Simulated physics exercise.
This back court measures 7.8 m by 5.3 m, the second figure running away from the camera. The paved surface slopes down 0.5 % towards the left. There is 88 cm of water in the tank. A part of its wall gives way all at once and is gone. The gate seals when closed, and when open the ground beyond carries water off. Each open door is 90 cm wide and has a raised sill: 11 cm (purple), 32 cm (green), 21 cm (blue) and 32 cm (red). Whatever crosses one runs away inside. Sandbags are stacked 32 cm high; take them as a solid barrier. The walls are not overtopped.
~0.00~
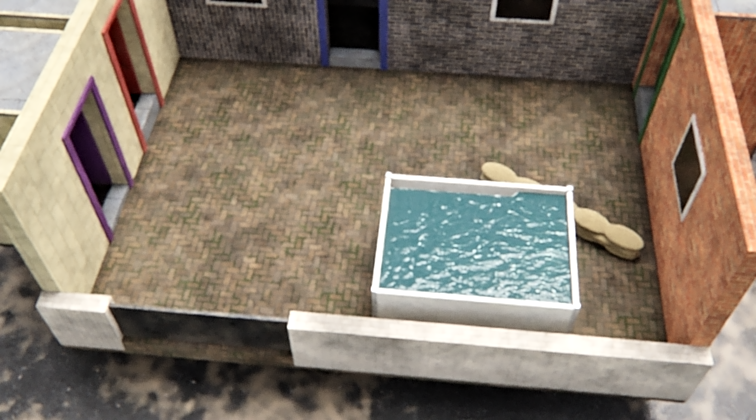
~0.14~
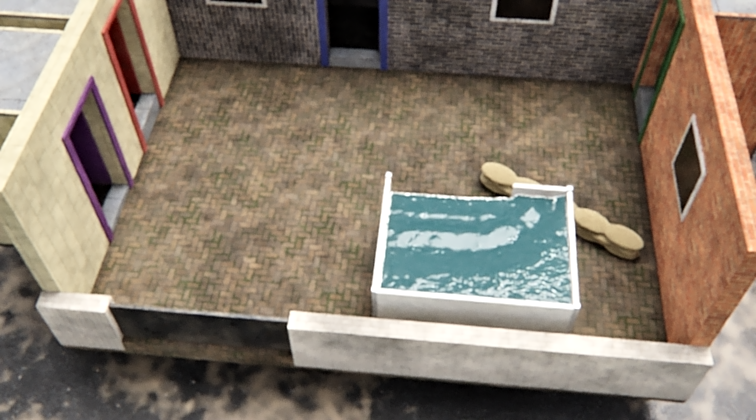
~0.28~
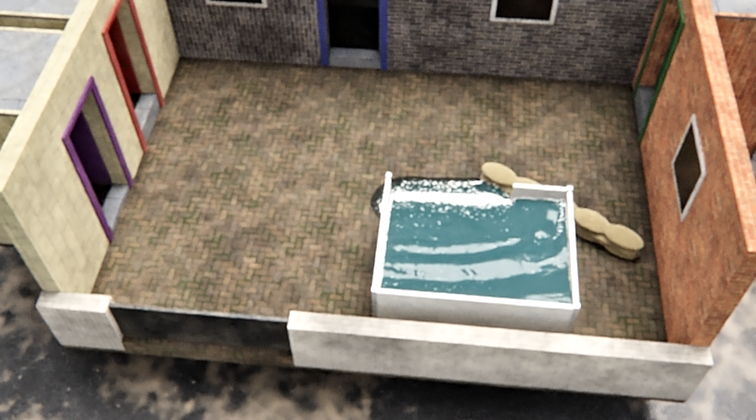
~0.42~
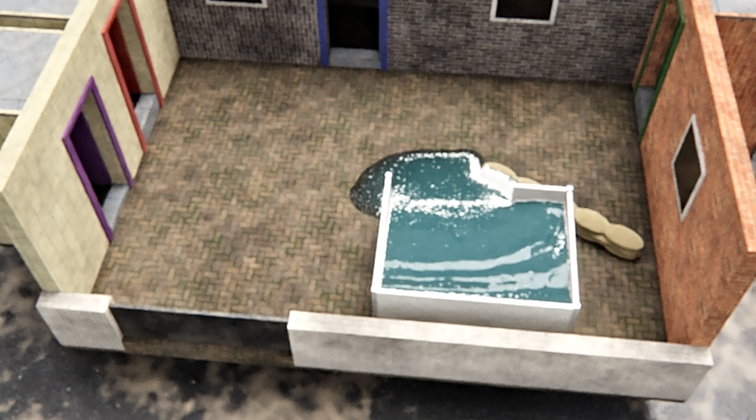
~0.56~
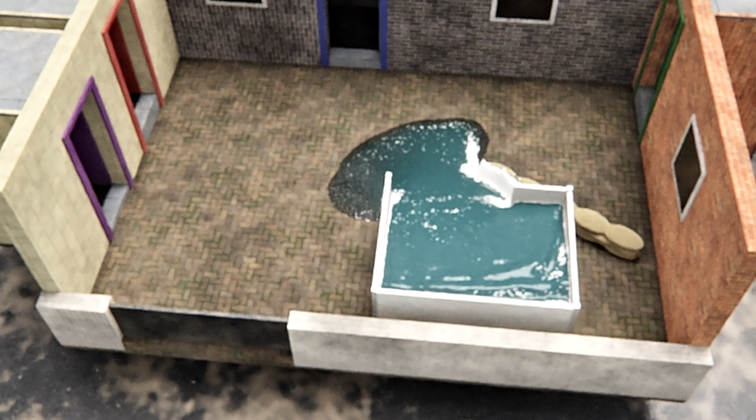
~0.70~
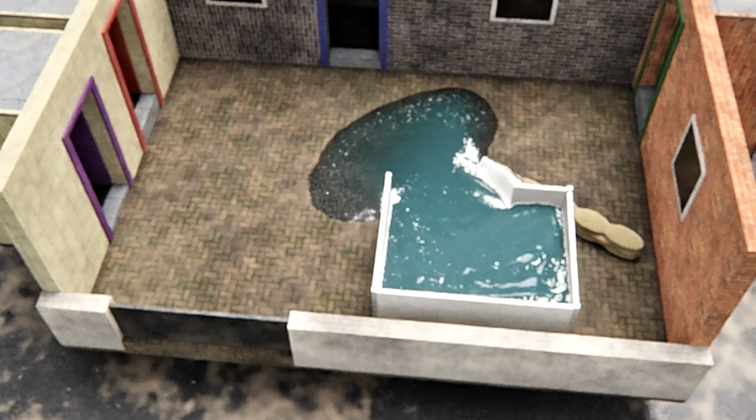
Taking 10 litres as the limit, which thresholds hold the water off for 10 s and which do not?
Door by door: At the purple door it stays under the limit; at the green door it stays under the limit; at the blue door it passes the limit; at the red door it stays under the limit.
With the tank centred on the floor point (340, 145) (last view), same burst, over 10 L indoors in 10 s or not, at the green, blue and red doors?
Then: Green below, blue past it, red not over.
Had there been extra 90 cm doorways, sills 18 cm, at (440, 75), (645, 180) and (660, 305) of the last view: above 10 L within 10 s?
In turn: Past it, not over, not over.
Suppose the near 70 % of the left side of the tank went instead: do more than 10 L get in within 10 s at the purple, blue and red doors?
Against that limit: Purple above, blue below, red under.
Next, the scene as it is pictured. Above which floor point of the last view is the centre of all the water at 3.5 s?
At about (398, 158).
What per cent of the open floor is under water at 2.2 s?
Some 45 per cent of it.
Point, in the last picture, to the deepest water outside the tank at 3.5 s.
Around (184, 76).
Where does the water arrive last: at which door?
The purple one.
After 1.4 s water covers 35 % of the floor and is deepest (48 cm) near (384, 74); purple door not reached, green door not reached, blue door 33 cm at the sill, 0 L in, red door not reached.
After 2.2 s water covers 45 % of the floor and is deepest (40 cm) near (404, 89); purple door not reached, green door 7 cm at the sill, 0 L in, blue door 36 cm at the sill, 49 L in, red door not reached.
After 3.5 s water covers 60 % of the floor and is deepest (38 cm) near (184, 76); purple door 6 cm at the sill, 0 L in, green door 22 cm at the sill, 0 L in, blue door 22 cm at the sill, 88 L in, red door 25 cm at the sill, 0 L in.
After 6.0 s water covers 90 % of the floor and is deepest (24 cm) near (81, 321); purple door 9 cm at the sill, 0 L in, green door 12 cm at the sill, 0 L in, blue door 11 cm at the sill, 90 L in, red door 17 cm at the sill, 0 L in.
After 10.0 s water covers 95 % of the floor and is deepest (16 cm) near (347, 344); purple door 11 cm at the sill, 1 L in, green door 9 cm at the sill, 0 L in, blue door 13 cm at the sill, 90 L in, red door 12 cm at the sill, 0 L in.
